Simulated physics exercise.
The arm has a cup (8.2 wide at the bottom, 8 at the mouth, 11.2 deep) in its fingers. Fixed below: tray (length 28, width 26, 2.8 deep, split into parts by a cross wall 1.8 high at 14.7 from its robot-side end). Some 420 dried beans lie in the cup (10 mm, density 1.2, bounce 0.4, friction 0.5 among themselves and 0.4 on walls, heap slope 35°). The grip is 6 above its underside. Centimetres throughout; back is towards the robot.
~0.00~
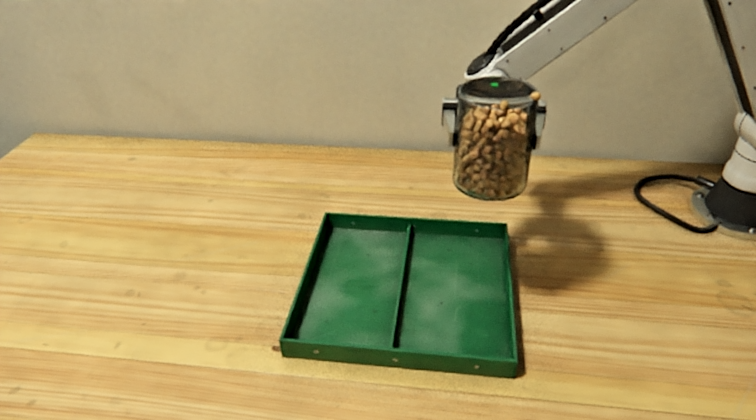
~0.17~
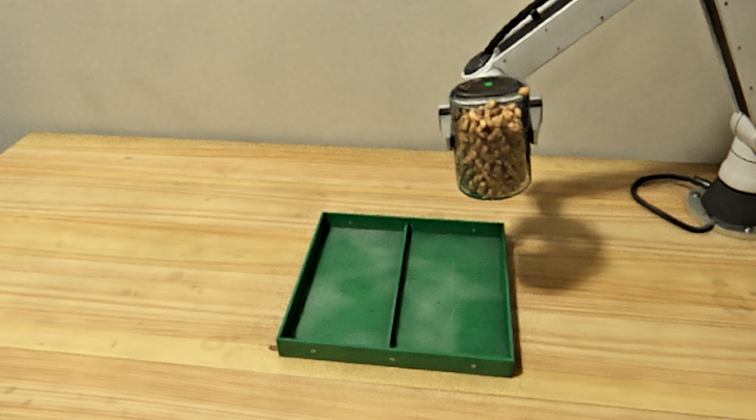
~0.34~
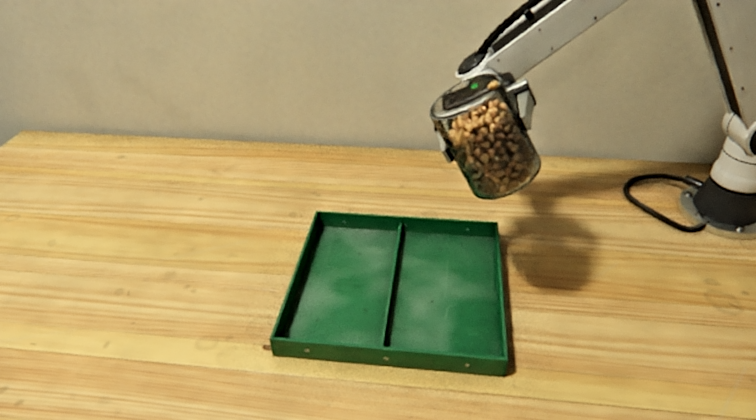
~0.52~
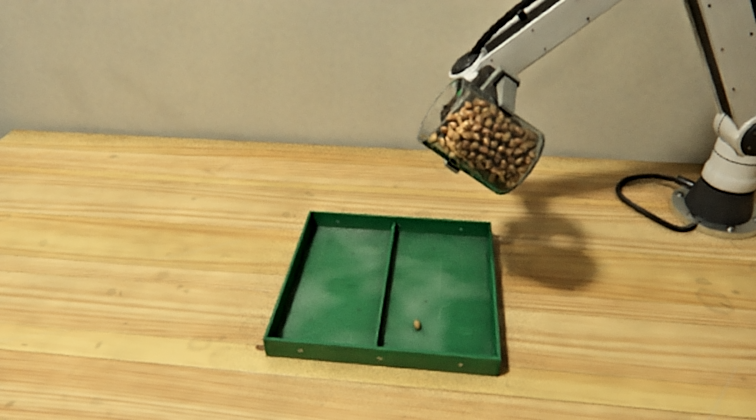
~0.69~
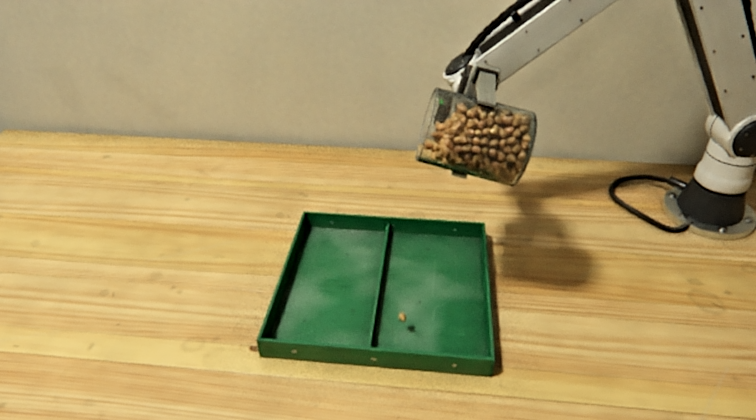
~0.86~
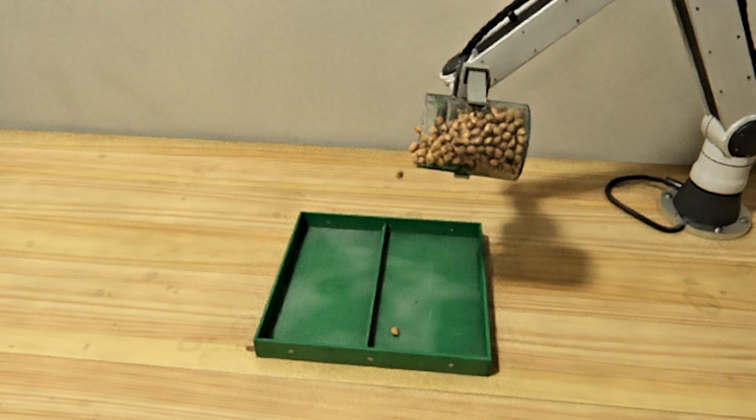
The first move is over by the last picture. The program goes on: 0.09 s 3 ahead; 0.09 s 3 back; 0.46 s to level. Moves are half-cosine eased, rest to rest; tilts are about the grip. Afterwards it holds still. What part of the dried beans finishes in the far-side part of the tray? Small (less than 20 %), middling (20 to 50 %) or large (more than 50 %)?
A middling share, 20 to 50 %, ends in the far-side part of the tray.
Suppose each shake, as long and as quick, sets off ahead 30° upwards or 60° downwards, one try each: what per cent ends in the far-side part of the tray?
Some 35 and 5 per cent.
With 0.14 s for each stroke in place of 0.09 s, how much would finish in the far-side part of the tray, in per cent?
In that case some 10 per cent.
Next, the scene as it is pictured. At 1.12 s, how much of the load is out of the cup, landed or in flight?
Some 30 per cent.
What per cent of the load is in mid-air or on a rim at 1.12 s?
Roughly 29 per cent.
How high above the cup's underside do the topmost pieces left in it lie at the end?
Some 8.0 cm.
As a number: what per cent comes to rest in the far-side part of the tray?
About 30 per cent.
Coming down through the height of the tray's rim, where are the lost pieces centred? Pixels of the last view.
Near (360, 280).
By 1.12 s, tilted 79° forward, highest piece 27 above the table; 294 in the cup, 6 in the far-side part, 1 in the robot-side part, 120 in flight or on a rim.
By 1.37 s, tilted 15° forward, highest piece 30 above the table; 271 in the cup, 111 in the far-side part, 29 in the robot-side part, 2 on the table or floor, 8 in flight or on a rim.
By 1.70 s, level, highest piece 27 above the table; 271 in the cup, 116 in the far-side part, 32 in the robot-side part, 2 on the table or floor.
By 2.75 s, level, highest piece 27 above the table; 271 in the cup, 117 in the far-side part, 31 in the robot-side part, 2 on the table or floor.
Final count, 271 in the cup, 117 in the far-side part, 31 in the robot-side part, 2 on the table or floor. That is 28 % in the far-side part of the tray.
